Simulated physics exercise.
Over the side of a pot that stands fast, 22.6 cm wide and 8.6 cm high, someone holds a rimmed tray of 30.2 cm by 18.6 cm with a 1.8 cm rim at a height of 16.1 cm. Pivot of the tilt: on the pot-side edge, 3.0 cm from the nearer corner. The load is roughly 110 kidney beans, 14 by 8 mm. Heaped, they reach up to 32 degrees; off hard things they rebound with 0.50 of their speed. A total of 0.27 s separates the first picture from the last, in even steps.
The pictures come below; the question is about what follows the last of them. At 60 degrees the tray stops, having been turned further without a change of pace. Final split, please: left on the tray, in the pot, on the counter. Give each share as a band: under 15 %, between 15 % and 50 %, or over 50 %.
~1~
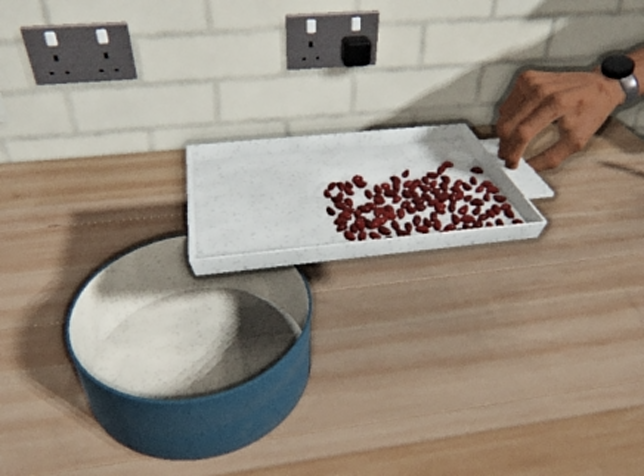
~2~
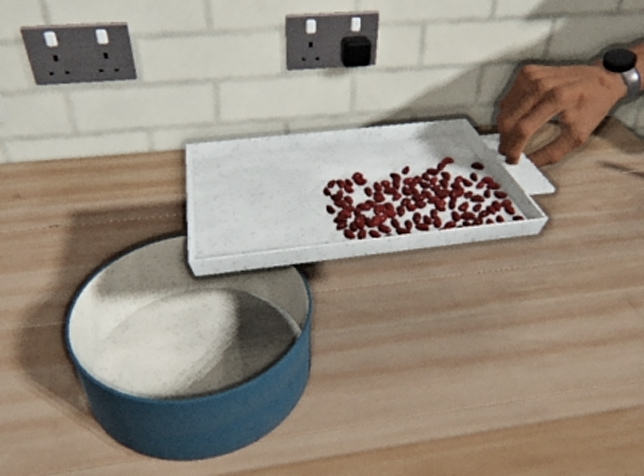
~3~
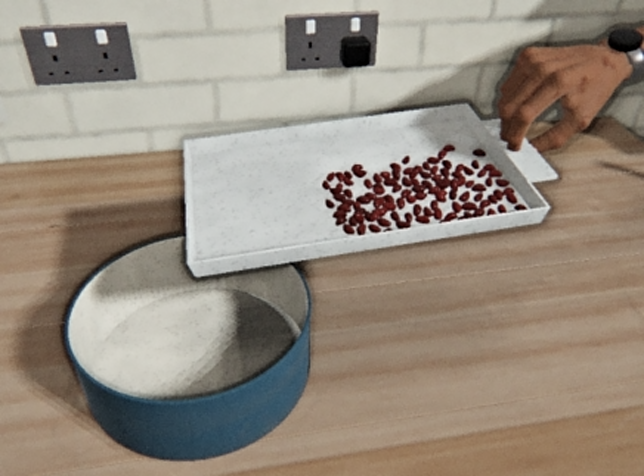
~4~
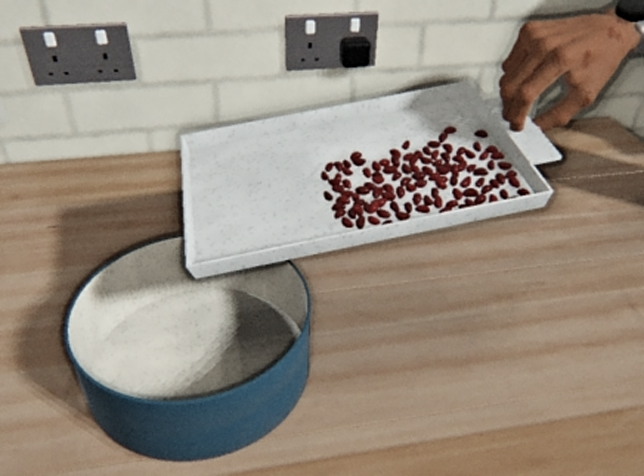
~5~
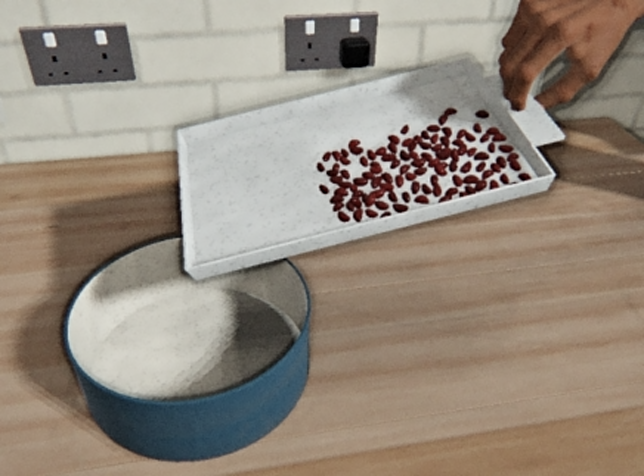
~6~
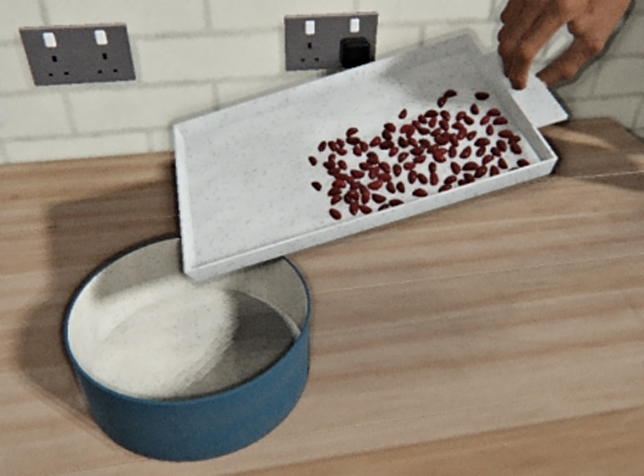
My prediction: Tray: A fair amount; pot: The main mass; counter: A little.
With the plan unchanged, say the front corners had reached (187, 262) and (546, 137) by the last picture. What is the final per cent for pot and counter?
Final per cent - pot 60, counter 5.
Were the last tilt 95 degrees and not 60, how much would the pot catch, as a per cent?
Estimated share: About 95 %.
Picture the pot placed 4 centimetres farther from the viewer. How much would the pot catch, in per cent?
My estimate: Some 40 per cent.
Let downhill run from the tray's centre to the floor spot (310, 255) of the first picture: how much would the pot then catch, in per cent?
Estimate: Near 25 per cent.
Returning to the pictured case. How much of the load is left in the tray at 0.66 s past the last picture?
Roughly 50 per cent.
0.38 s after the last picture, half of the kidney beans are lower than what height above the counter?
I'd put it near 24 cm.
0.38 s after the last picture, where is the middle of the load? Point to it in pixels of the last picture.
Approximately (283, 195) in the last picture.
Then, 0.23 s after the last picture, tilt 40 degrees; the tray holds 100 %, the pot 0 %.
Then, 0.38 s after the last picture, tilt 54 degrees; the tray holds 100 %, the pot 0 %.
Then, 0.66 s after the last picture, tilt 60 degrees; the tray holds 50 %, the pot 35 %.
In the end, tray 30 %, pot 65 %, counter 0 %.
